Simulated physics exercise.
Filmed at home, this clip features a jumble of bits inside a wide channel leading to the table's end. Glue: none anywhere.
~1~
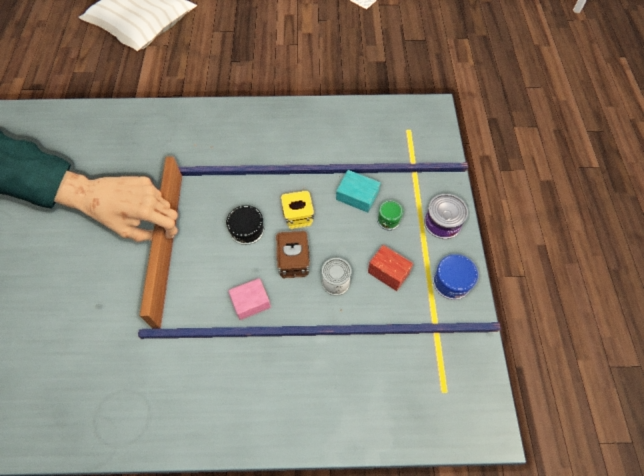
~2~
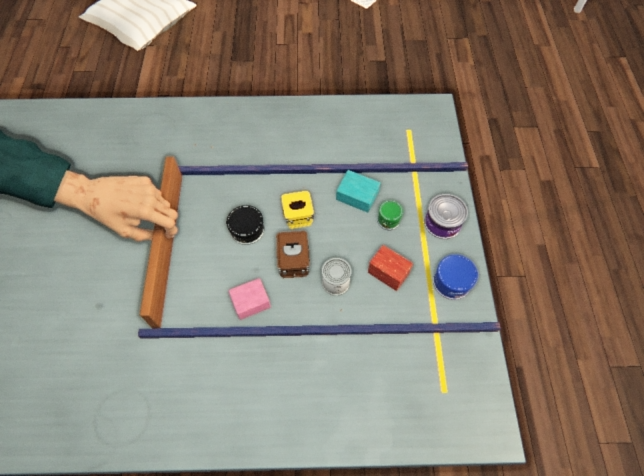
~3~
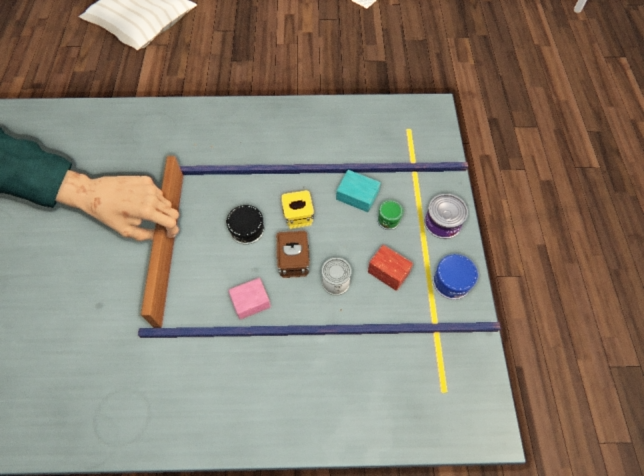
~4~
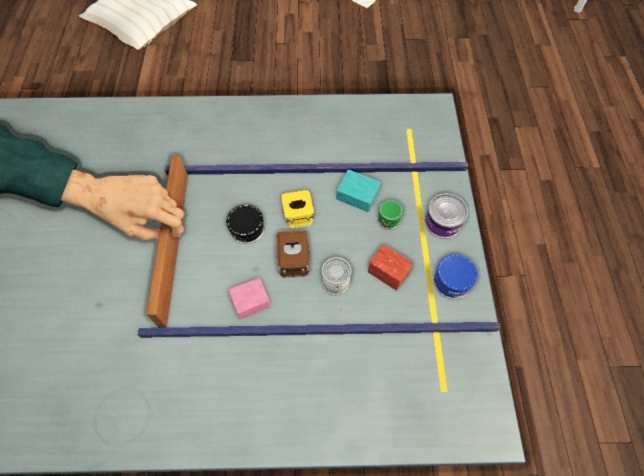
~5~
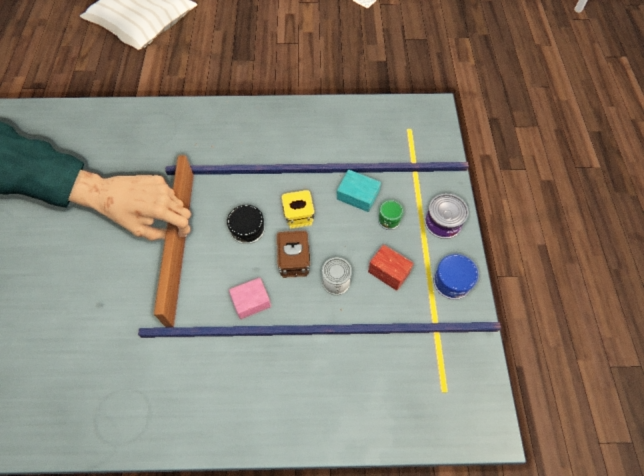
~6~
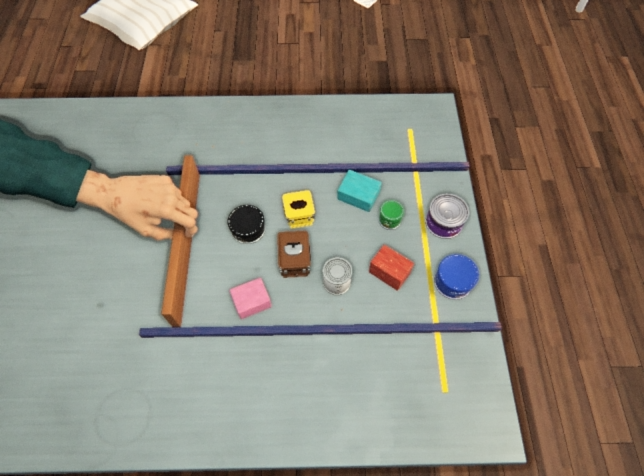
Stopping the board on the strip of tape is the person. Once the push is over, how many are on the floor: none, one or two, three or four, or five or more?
On the floor: One or two.
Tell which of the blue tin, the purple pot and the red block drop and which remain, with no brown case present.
Blue tin: Still there; purple pot: Over the edge; red block: Still there.
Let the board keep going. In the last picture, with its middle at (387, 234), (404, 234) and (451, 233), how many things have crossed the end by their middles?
Counts per position: 0 / 0 / 6.
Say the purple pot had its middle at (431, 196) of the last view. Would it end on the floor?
Placed like that, the purple pot ends up falling.
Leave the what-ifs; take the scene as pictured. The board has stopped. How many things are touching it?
The count is 4.
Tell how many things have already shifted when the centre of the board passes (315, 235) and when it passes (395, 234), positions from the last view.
So 6, and at the other place 10.
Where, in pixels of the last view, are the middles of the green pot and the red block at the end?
(461, 205) and (481, 258), approximately.
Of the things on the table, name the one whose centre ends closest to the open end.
That's the red block.
A little later, none off yet; purple pot at rest near (447, 216); blue tin at rest near (456, 277); green pot at rest near (391, 215).
Next, none off yet; purple pot at rest near (447, 216); blue tin at rest near (456, 277); green pot moving near (397, 214).
When it is over, the number that fall off is one or two; down, blue tin and purple pot.
